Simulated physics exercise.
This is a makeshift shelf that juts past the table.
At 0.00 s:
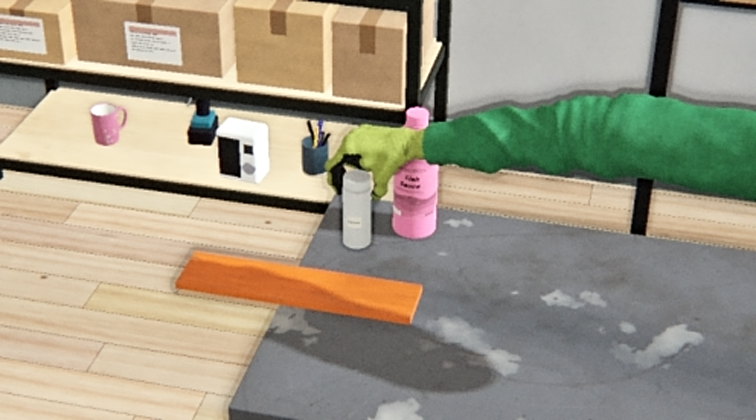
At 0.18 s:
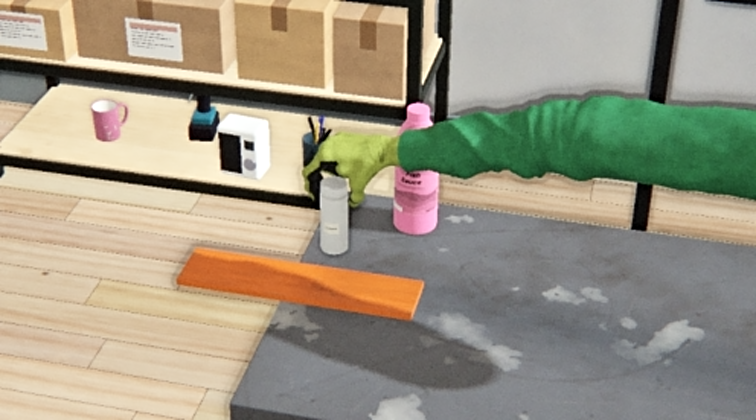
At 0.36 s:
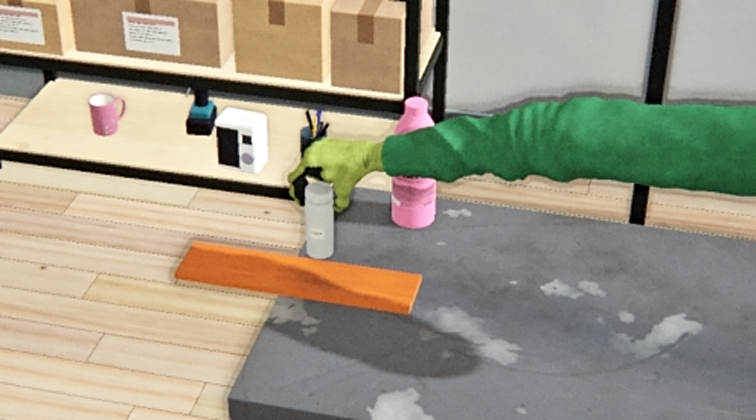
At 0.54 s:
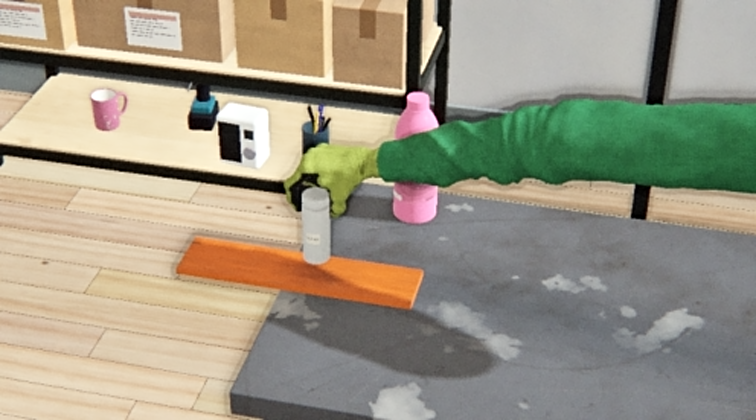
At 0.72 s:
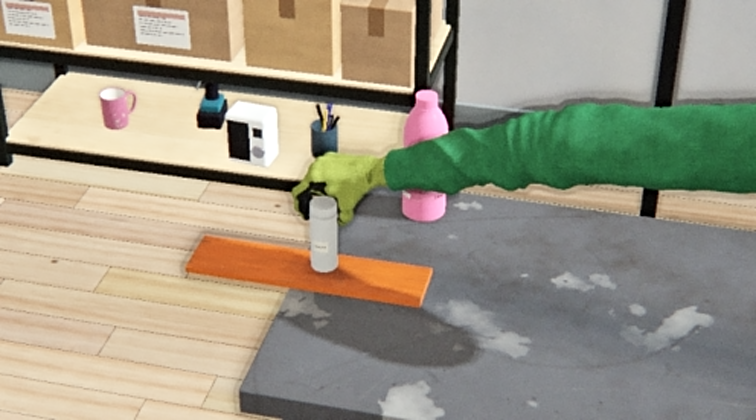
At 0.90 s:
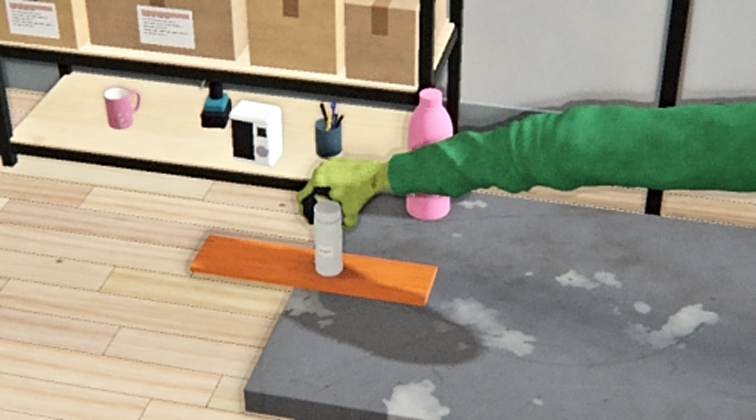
In a room with shelves of boxes, a green-sleeved arm with a yellow-green glove moved a pale bottle left, away from a pink bottle, and lowered it onto an orange plank jutting past a gray tabletop.
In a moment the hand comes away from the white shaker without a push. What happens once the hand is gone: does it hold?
In the end the plank stays on the table.
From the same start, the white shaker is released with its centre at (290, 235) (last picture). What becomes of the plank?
Then it stays on the table.
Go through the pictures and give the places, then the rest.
In the first picture, still above its spot; white shaker (357, 209); orange plank (299, 287).
In the second picture, still above its spot; white shaker (334, 216); orange plank (300, 283).
In the third picture, still above its spot; white shaker (319, 220); orange plank (298, 277).
In the fourth picture, still above its spot; white shaker (316, 226); orange plank (300, 272).
In the fifth picture, still above its spot; white shaker (324, 234); orange plank (309, 270).
In the sixth picture, in place under the hand; white shaker (328, 238); orange plank (313, 269).
By 1.30 s, all is still.
By 1.70 s, white shaker resting near (328, 238).
When it is over (2.0 s), all 3 as before. End places, in pixels of the last picture, white shaker near (328, 238). The plank holds.
